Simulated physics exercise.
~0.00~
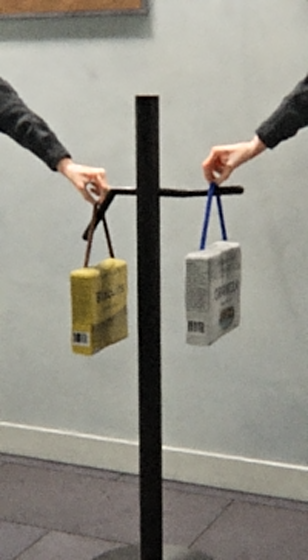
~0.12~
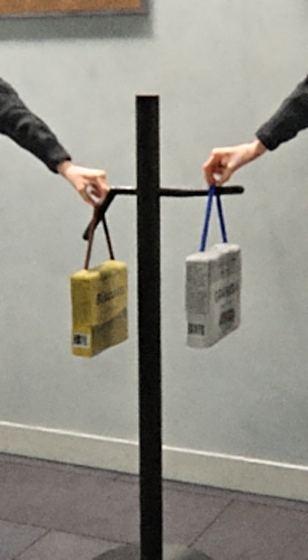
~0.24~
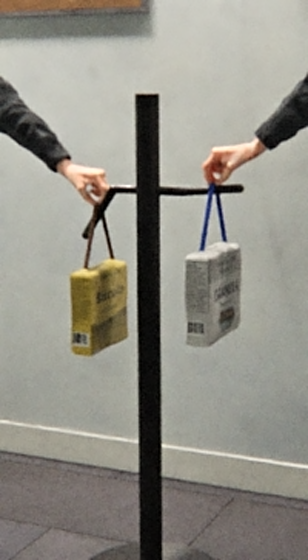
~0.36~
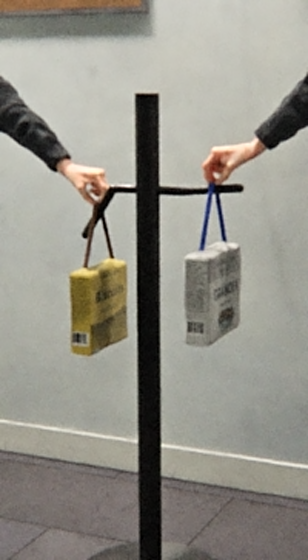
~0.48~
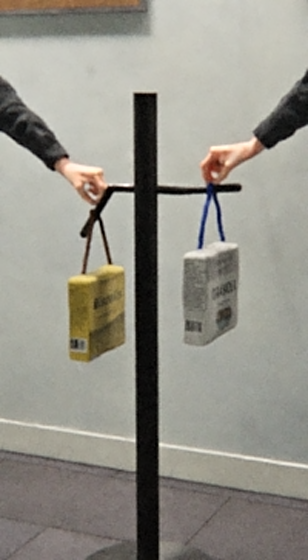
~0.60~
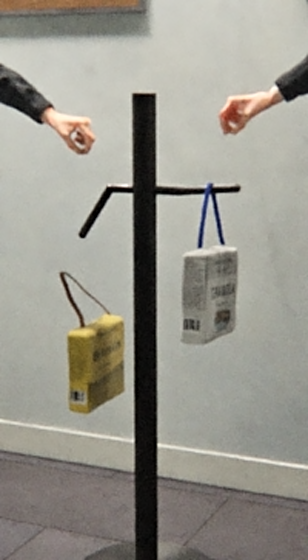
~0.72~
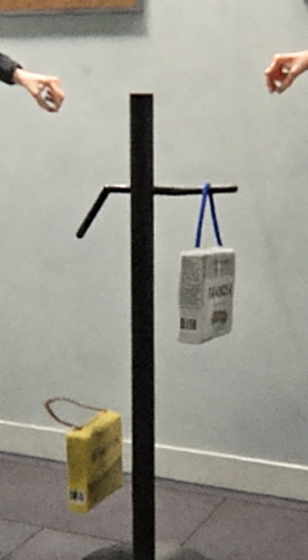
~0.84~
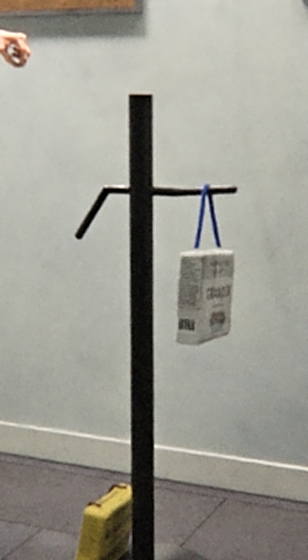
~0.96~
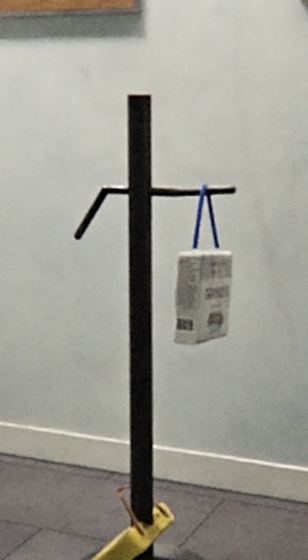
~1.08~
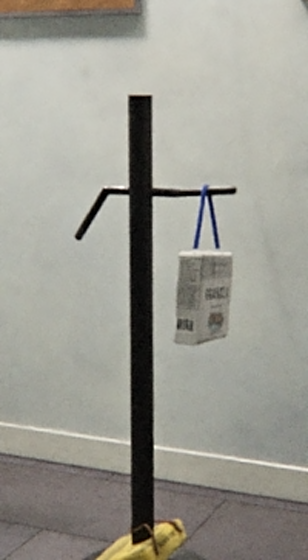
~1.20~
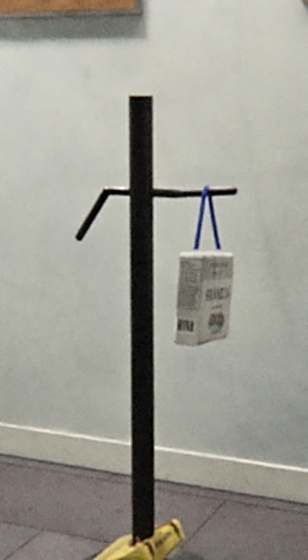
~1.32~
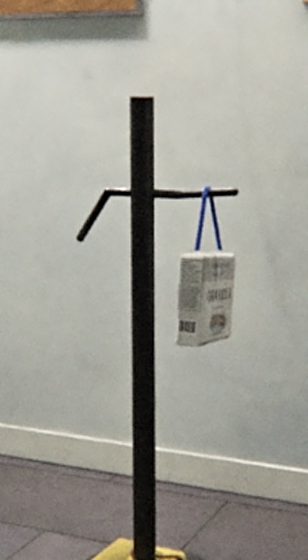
Two hands let go, and the yellow bag falls while the white bag stays hanging.
